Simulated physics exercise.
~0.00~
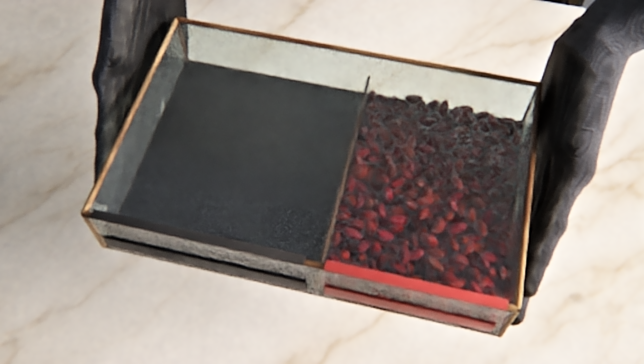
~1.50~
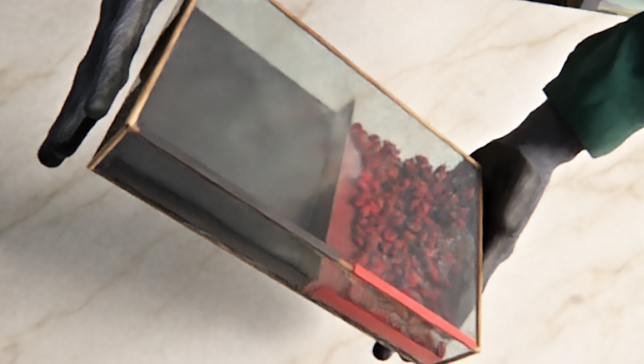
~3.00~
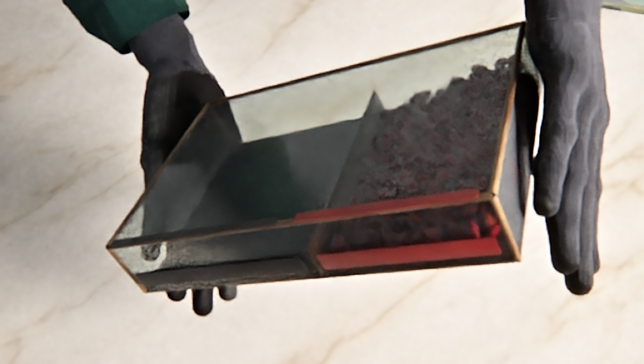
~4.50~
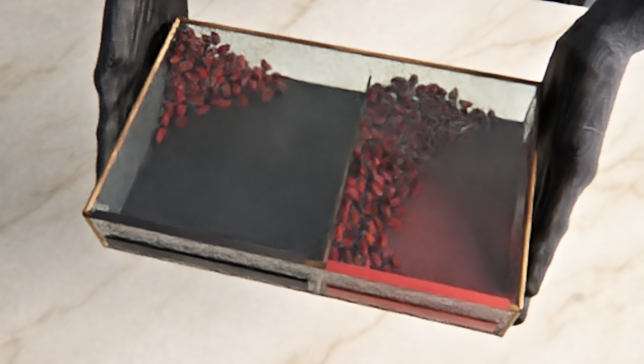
Gloved hands tilt a lidded glass box one way, then another, spreading beans into both compartments.
